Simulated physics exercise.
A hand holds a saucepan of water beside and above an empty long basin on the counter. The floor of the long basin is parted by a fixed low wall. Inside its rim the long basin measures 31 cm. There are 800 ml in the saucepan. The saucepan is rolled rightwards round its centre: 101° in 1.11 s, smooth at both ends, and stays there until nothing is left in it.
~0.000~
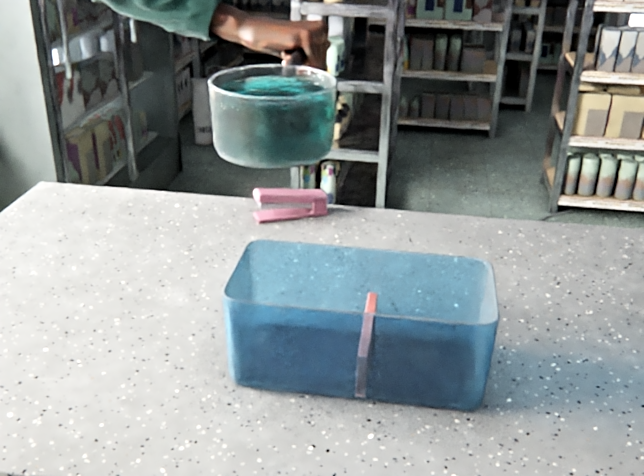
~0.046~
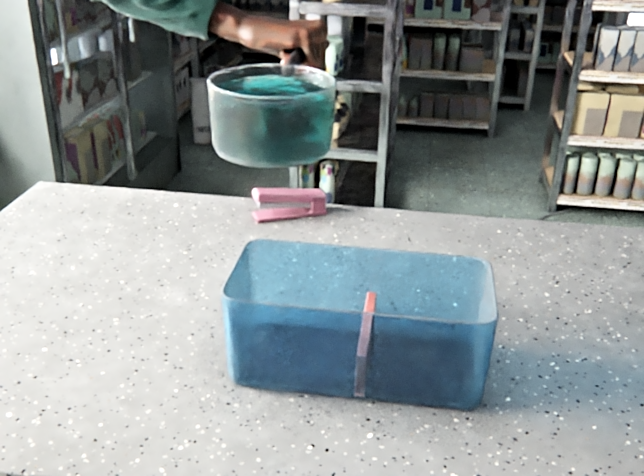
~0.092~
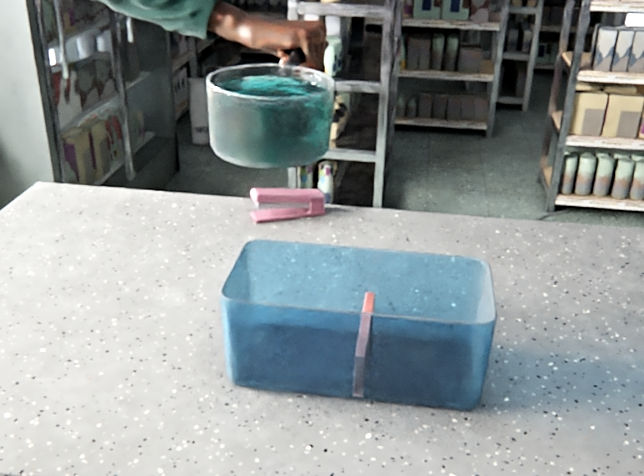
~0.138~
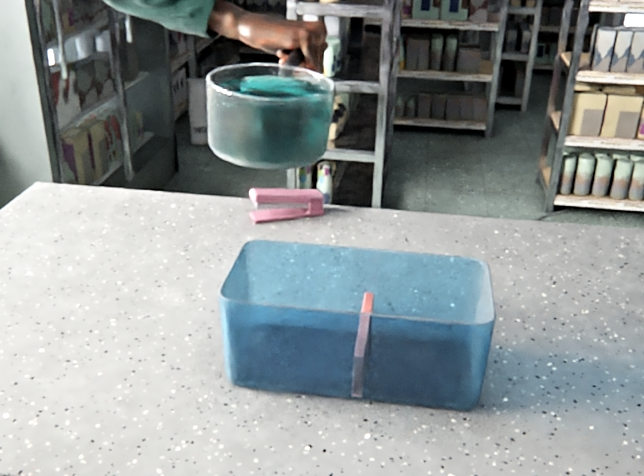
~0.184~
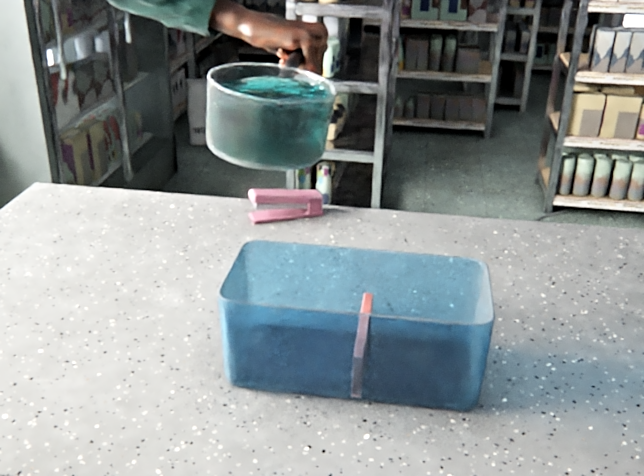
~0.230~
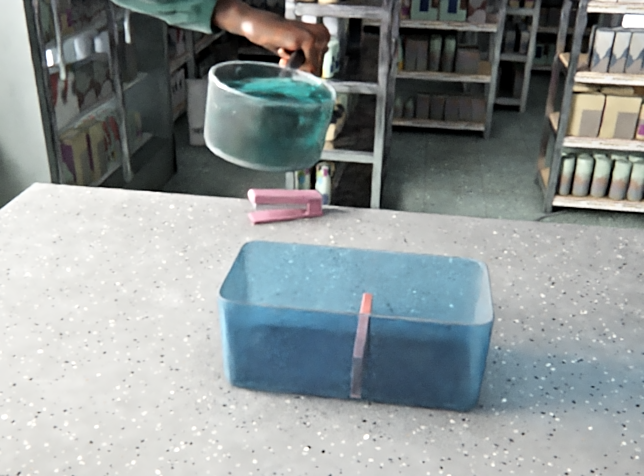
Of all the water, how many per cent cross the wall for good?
Roughly 80 per cent is past the wall.
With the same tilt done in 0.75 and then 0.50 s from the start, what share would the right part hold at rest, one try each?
In turn about 80 and 75 per cent.
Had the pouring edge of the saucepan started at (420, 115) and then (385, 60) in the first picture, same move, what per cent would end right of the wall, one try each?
First 85, then 90 per cent.
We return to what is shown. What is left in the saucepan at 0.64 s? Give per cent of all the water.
Near 62 in a hundred.
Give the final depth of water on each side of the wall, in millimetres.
Some 6 mm on the left and 34 mm on the right.
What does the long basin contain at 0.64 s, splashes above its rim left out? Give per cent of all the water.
Near 7 in a hundred.
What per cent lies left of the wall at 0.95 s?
Near 3 in a hundred.
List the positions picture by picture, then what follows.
Tilt 0°; pouring edge (335, 86); surface from (217, 87) to (333, 95); the long basin's rim runs from (236, 268) to (495, 292); the wall's top is at (368, 323), in the first frame.
Tilt 0°; pouring edge (334, 86); surface from (216, 87) to (333, 94), in the second frame.
Tilt 2°; pouring edge (333, 88); surface from (215, 87) to (332, 95), in the third frame.
Tilt 4°; pouring edge (333, 90); surface from (214, 87) to (332, 95), in the fourth frame.
Tilt 7°; pouring edge (334, 94); surface from (214, 87) to (332, 96), in the fifth frame.
Tilt 10°; pouring edge (335, 99); surface from (214, 88) to (333, 98), in the sixth frame.
Then, 0.64 s in, the tilt is 63° and 63 per cent is still to pour, 2 is left of the wall and 5 right of it.
Then, 0.95 s in, the tilt is 96° and 14 per cent is still to pour, 3 is left of the wall and 66 right of it.
Then, 1.26 s in, the tilt is 101° and 1 per cent is still to pour, 16 is left of the wall and 80 right of it.
Then, 1.61 s in, the tilt is 101° and 0 per cent is still to pour, 19 is left of the wall and 80 right of it.
Finally, 19 per cent lies left of the wall, 80 right of it and 1 outside.
